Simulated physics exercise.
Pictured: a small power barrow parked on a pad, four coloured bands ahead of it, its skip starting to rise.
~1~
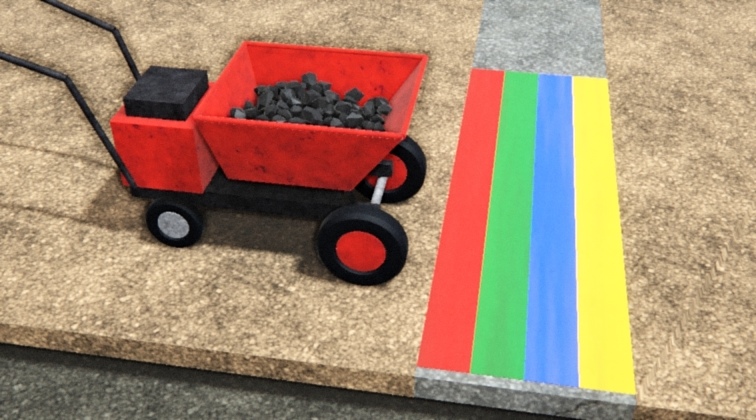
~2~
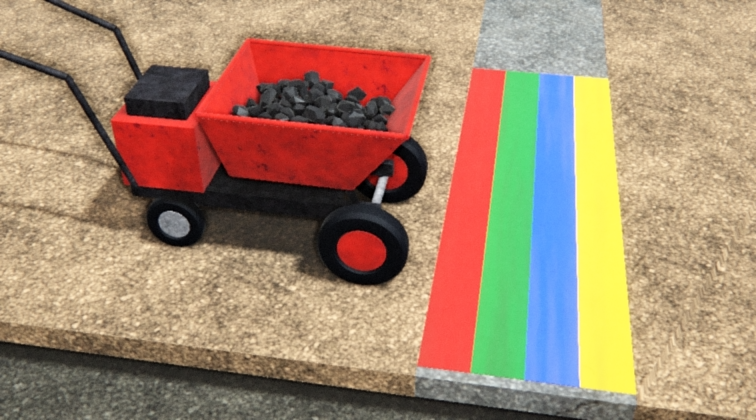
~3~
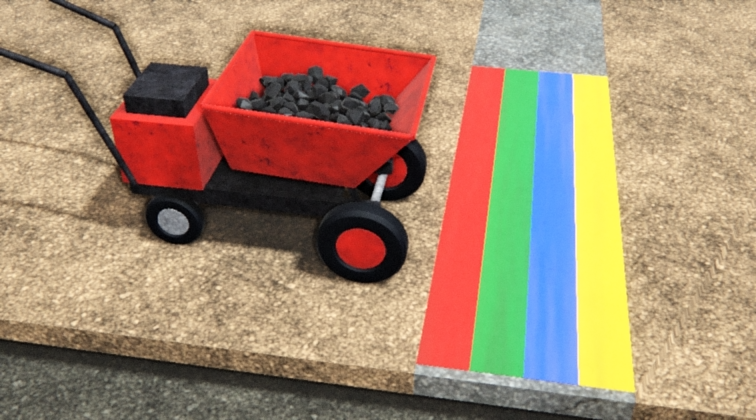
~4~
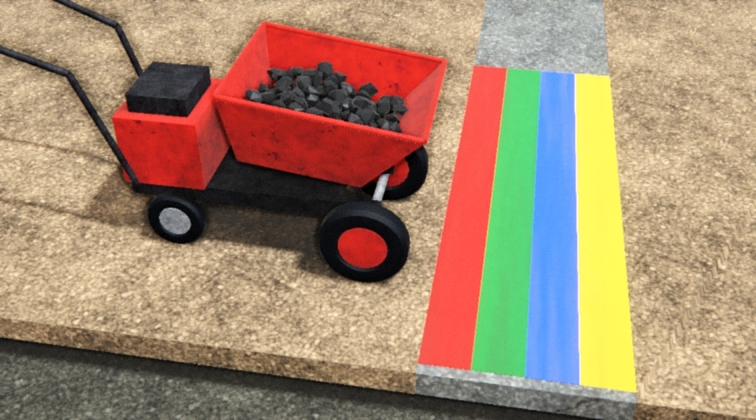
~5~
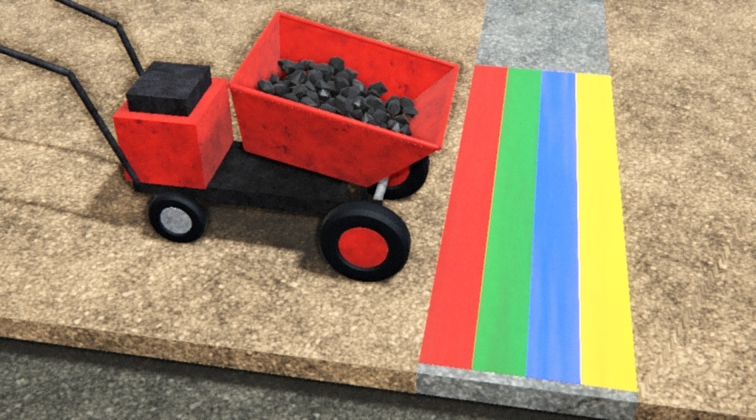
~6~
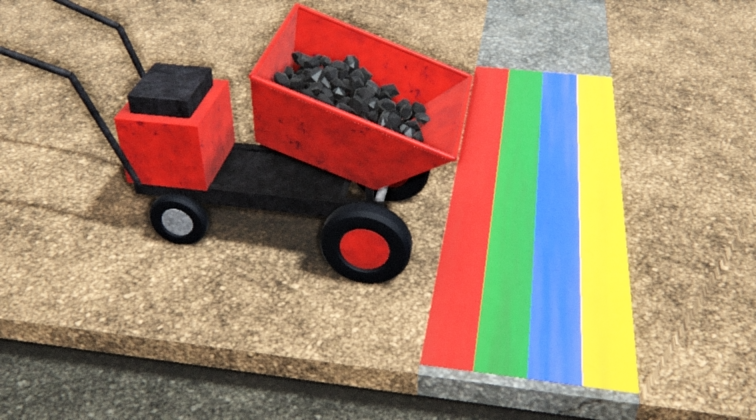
At the start, a small red barrow heaped with dark lumps stands on a rough tan surface, its skip level, left of red, green, blue and yellow bands. The skip then tilts gradually toward the right, its back end rising, until it is clearly tipped with the lumps still inside.
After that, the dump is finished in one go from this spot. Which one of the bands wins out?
Blue wins out.
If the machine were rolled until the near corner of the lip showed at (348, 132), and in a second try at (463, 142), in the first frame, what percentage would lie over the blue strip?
About 10 %, then 10 %.
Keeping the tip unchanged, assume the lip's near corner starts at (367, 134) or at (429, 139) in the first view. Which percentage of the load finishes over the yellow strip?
In order, 10 % followed by 30 %.
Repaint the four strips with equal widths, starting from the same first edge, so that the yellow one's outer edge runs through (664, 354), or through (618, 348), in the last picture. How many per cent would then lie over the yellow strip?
About 10 per cent first, then about 20 per cent.
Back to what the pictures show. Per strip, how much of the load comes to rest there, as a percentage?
Per strip, roughly: Red 0, green 15, blue 30, yellow 15.
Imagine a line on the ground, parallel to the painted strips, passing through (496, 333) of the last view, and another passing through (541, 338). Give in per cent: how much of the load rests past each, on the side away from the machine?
The first comes to 70 per cent, the second to 40 per cent.
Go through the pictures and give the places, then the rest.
Lip of the skip near (403, 137), level; top of the load near (314, 116), lumps of coal; red strip near (450, 324); green strip near (501, 330); blue strip near (552, 336); yellow strip near (605, 343), in the first picture.
Lip of the skip near (406, 137), level; top of the load near (299, 111), in the second picture.
Lip of the skip near (412, 138), tipped barely; top of the load near (303, 106), in the third picture.
Lip of the skip near (425, 142), tipped a little; top of the load near (302, 105), in the fourth picture.
Lip of the skip near (438, 148), tipped a little; top of the load near (299, 90), in the fifth picture.
Lip of the skip near (454, 159), tipped clearly; top of the load near (315, 86); red strip near (453, 322); green strip near (504, 328); blue strip near (556, 335); yellow strip near (608, 341), in the sixth picture.
Shortly afterwards, skip tipped steeply; the whole lot in the skip.
Next, skip tipped right over; the bulk in the skip; a little over the green strip; a little over the blue strip; only a few over the yellow strip; only a few falling.
Some moments later, skip tipped right over; near a third in the skip; a little over the green strip; near a quarter over the blue strip; a little over the yellow strip; a little off the paint.
In the end, skip tipped right over; near a third in the skip; none at all over the red strip; a little over the green strip; near a third over the blue strip; a little over the yellow strip; a little off the paint.
